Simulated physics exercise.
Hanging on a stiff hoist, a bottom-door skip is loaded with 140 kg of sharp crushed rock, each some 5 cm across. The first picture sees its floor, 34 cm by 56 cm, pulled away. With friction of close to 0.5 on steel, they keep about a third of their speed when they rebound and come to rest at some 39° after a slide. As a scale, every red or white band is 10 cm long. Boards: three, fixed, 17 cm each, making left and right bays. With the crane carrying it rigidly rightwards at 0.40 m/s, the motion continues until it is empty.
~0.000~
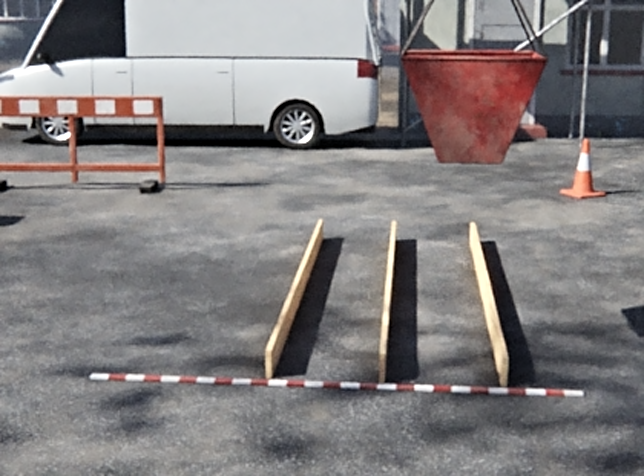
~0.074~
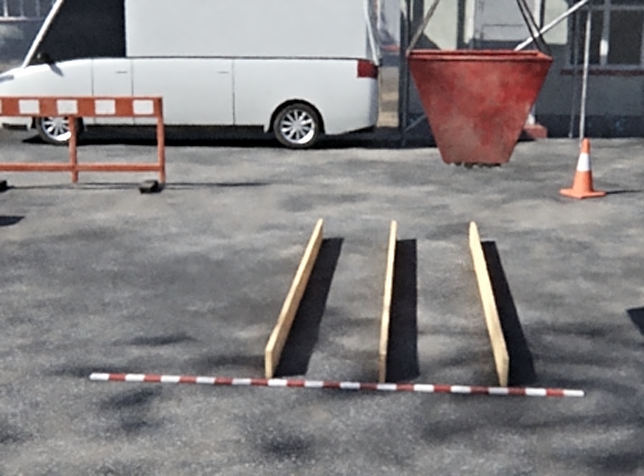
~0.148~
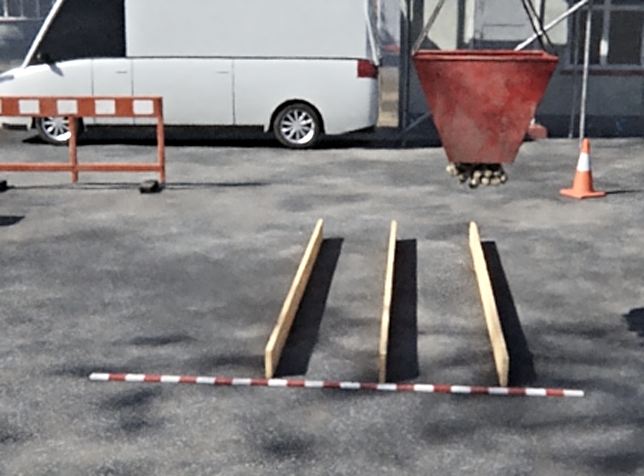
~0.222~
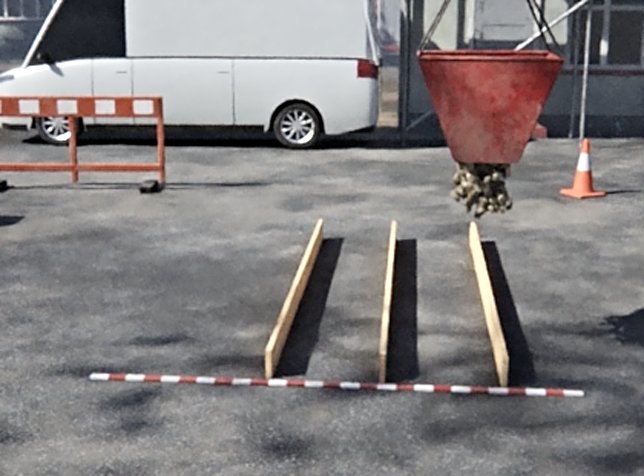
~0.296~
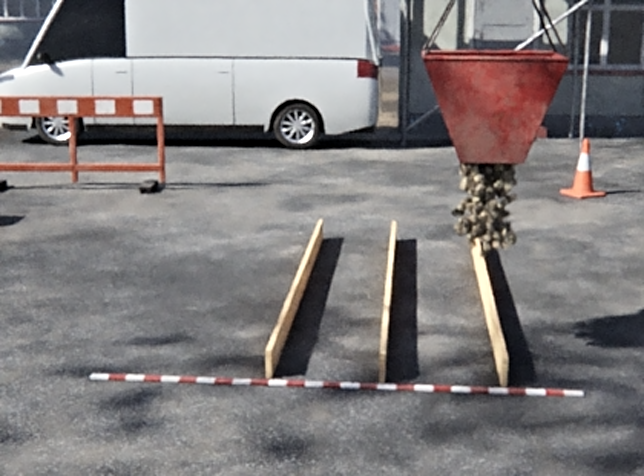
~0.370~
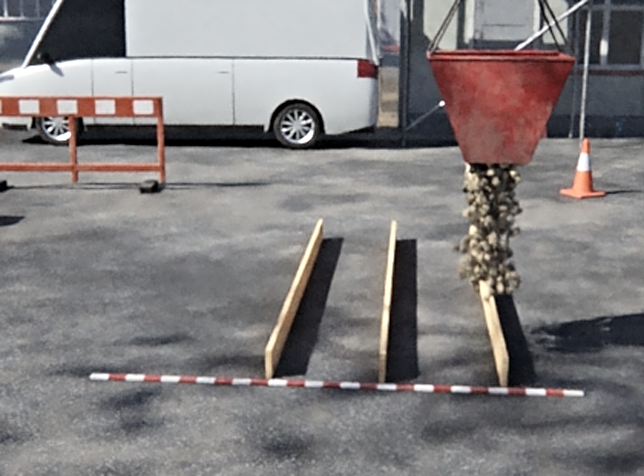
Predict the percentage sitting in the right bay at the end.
28 per cent, roughly.
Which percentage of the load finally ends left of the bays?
Around 0 percent, give or take.
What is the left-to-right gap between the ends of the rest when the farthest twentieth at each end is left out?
Some 110 cm left to right.
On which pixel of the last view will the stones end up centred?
Centre at rest: Roughly (522, 343).
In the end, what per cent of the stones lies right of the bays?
Roughly 70 in every hundred.
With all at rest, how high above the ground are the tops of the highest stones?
About 22 cm above the ground.
After 0.7 s, 0 % in the bottom-door skip, 30 % falling or lying in the right bay, 70 % falling or lying right of the bays; the stones farthest right are at (582, 344).
After 1.1 s, 0 % in the bottom-door skip, 28 % falling or lying in the right bay, 72 % falling or lying right of the bays.
After 1.7 s, 0 % in the bottom-door skip, 28 % falling or lying in the right bay, 72 % falling or lying right of the bays.
After 2.6 s, 0 % in the bottom-door skip, 28 % falling or lying in the right bay, 72 % falling or lying right of the bays.
After 4.5 s, 0 % in the bottom-door skip, 28 % in the right bay, 72 % right of the bays.
